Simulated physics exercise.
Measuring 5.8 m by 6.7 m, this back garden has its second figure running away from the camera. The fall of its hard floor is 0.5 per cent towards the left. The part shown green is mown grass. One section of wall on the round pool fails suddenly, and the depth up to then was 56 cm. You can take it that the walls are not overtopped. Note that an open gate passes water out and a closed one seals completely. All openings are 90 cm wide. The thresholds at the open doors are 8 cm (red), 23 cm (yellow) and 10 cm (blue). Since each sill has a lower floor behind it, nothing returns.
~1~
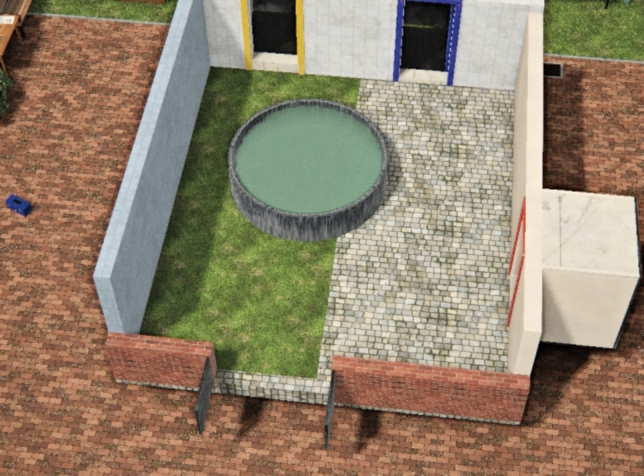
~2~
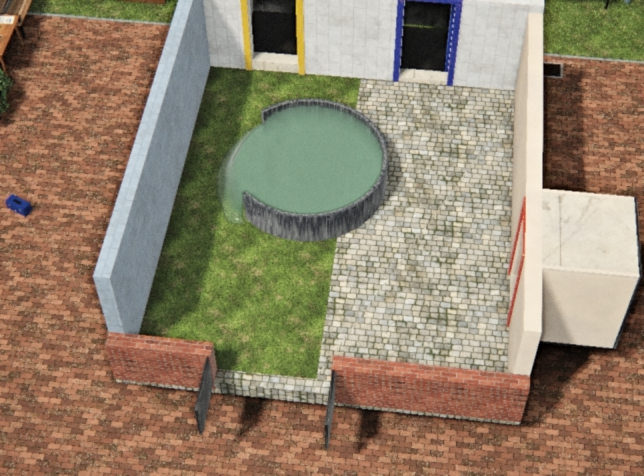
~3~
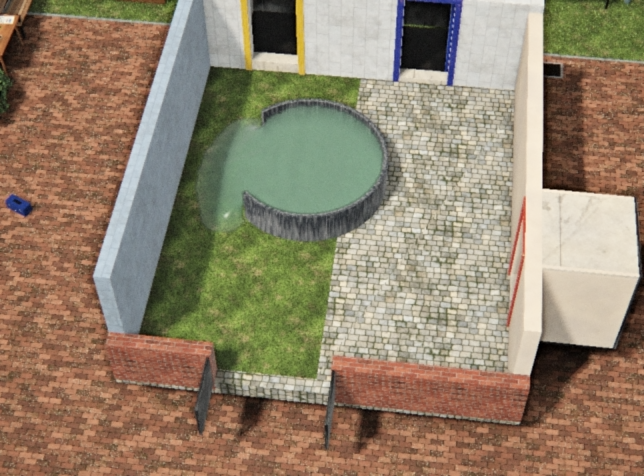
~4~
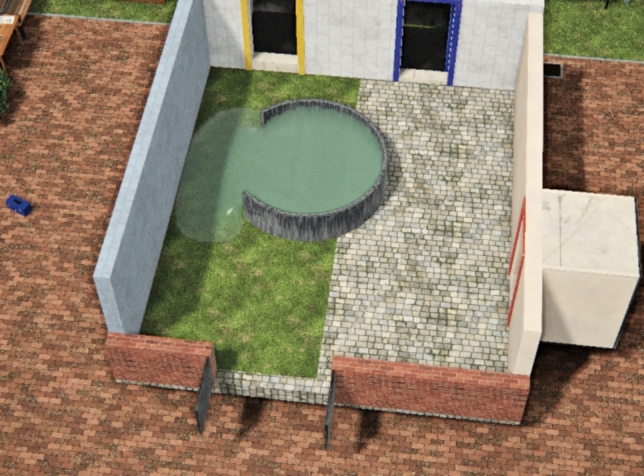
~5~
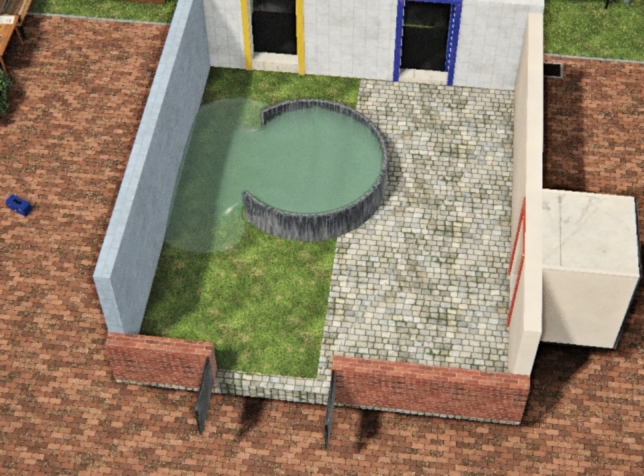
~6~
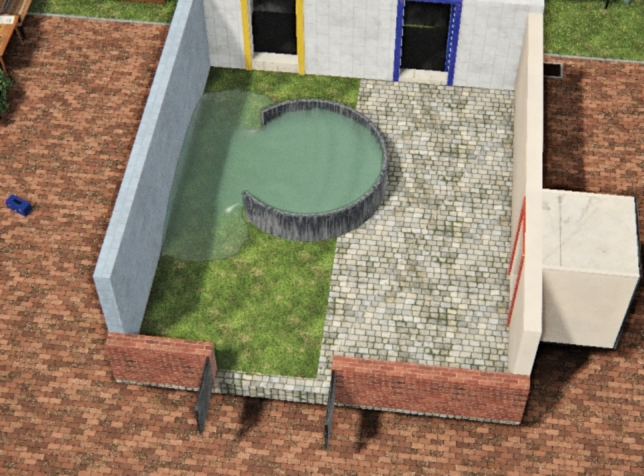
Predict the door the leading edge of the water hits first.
It hits the yellow door first.
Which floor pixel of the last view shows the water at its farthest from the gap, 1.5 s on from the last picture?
That's around (133, 360) in the last picture.
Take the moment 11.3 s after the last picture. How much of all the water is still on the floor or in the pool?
I'd put it at some 88 percent still there.
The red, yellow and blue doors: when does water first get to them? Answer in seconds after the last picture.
Red 6.0 s, yellow 1.0 s, blue 2.6 s.
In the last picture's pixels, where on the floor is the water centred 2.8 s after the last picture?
Roughly (259, 187) in the last picture.
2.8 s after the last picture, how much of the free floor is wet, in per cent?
Around 50 per cent wet.
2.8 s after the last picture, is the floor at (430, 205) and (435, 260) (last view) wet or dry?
Not yet touched, then not yet touched.
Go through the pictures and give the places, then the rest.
In the first frame, still water, 56 cm deep, in the round pool at (308, 158).
In the second frame, water pours out at (235, 165) and has run 1.1 m, to (260, 131); deepest outside 26 cm, 56 cm at the round pool's back.
In the third frame, the front is at (246, 121), 1.3 m from the gap at (235, 167); 1.4 m2 of floor is under water; 56 cm left at the back of the round pool.
In the fourth frame, water pours out at (235, 168) and has run 1.6 m, to (239, 111); deepest outside 29 cm, 56 cm at the round pool's back.
In the fifth frame, the front is at (221, 102), 1.8 m from the gap at (235, 169); 3.8 m2 of floor is under water; 56 cm left at the back of the round pool.
In the sixth frame, the front is at (161, 253), 2.1 m from the gap at (235, 169); 4.4 m2 of floor is under water; 53 cm left at the back of the round pool.
A moment later water covers 20 % of the floor and is deepest (46 cm) near (192, 178); red door not reached, yellow door not reached, blue door not reached.
Soon after water covers 30 % of the floor and is deepest (39 cm) near (210, 72); red door not reached, yellow door reached 1.0 s after the last picture, blue door not reached.
Next water covers 50 % of the floor and is deepest (28 cm) near (208, 78); red door not reached, yellow door reached 1.0 s after the last picture, blue door reached 2.5 s after the last picture.
Later on water covers 95 % of the floor and is deepest (13 cm) near (208, 78); red door reached 5.9 s after the last picture, yellow door reached 1.0 s after the last picture, blue door reached 2.5 s after the last picture.
At the end water covers 95 % of the floor and is deepest (10 cm) near (279, 325); red door reached 5.9 s after the last picture, yellow door reached 1.0 s after the last picture, blue door reached 2.5 s after the last picture.
